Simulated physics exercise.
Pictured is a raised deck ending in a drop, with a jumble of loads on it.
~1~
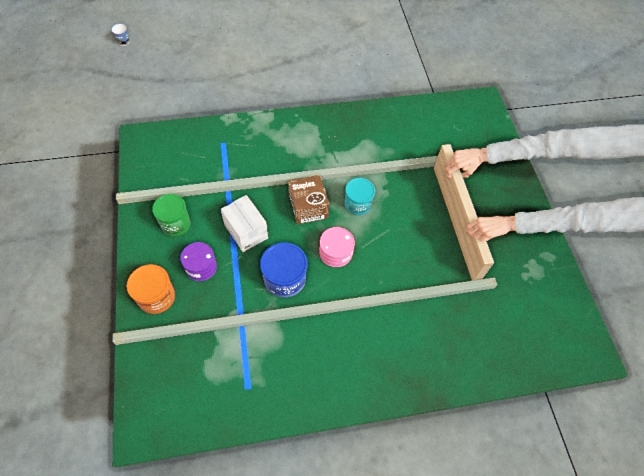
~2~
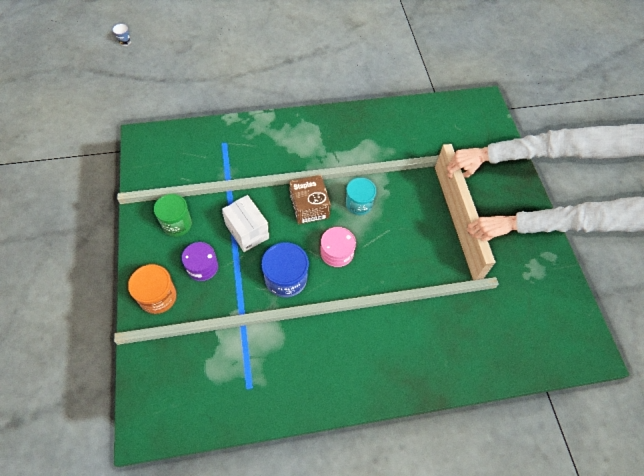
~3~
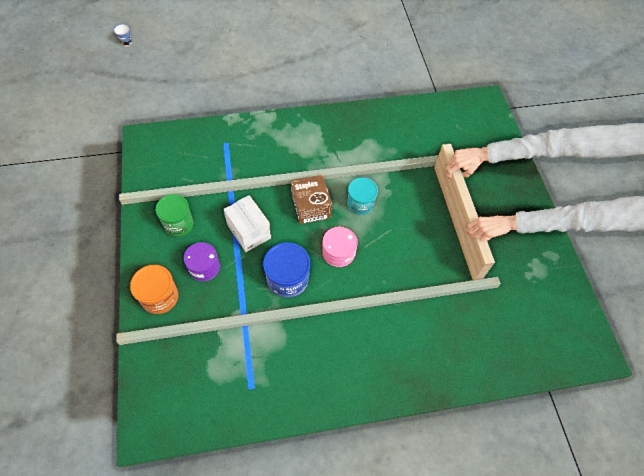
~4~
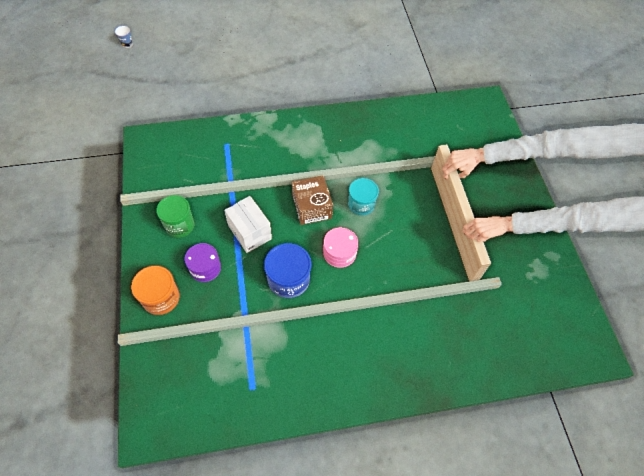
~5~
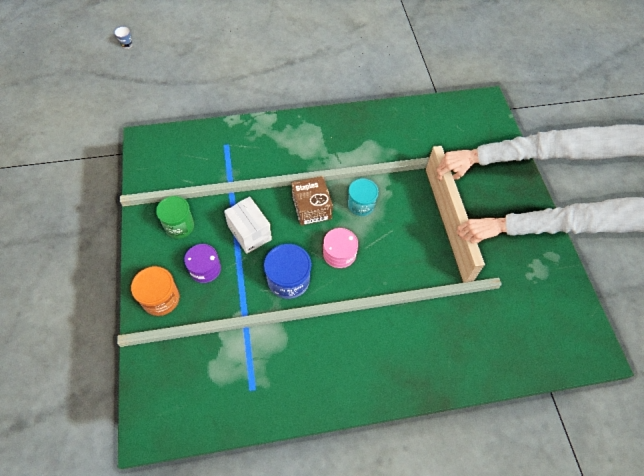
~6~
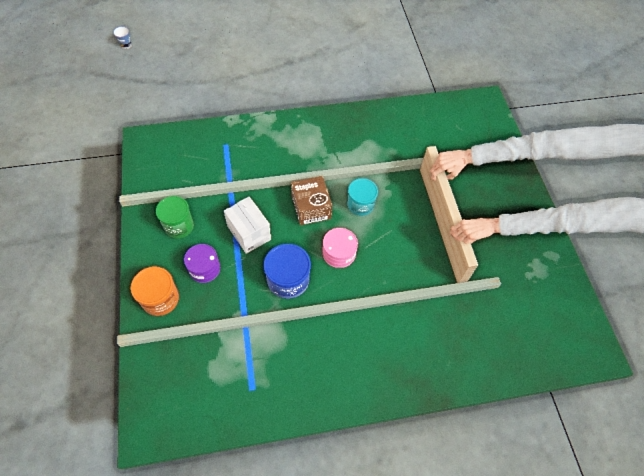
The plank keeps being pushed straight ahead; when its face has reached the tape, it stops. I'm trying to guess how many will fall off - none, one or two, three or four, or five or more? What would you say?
Fallen: None.
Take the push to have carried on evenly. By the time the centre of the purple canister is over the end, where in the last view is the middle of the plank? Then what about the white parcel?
Near (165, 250) in the first case, near (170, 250) in the other.
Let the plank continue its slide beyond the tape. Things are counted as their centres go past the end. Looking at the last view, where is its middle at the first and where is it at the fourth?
Its centre point is roughly (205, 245) and later (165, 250).
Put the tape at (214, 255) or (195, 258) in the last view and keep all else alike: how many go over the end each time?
In order, the counts are 0 and 1.
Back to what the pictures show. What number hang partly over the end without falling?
Answer: 0.
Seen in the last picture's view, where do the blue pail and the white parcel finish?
The blue pail comes to rest close to (218, 289), while the white parcel rests close to (186, 241).
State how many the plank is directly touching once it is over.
3.
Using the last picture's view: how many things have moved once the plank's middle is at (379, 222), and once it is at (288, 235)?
By then 1, and 5.
Soon after, none off yet; orange pail at rest near (156, 292); green pail at rest near (176, 218); purple canister at rest near (203, 263).
At rest, the number that fall off is zero.
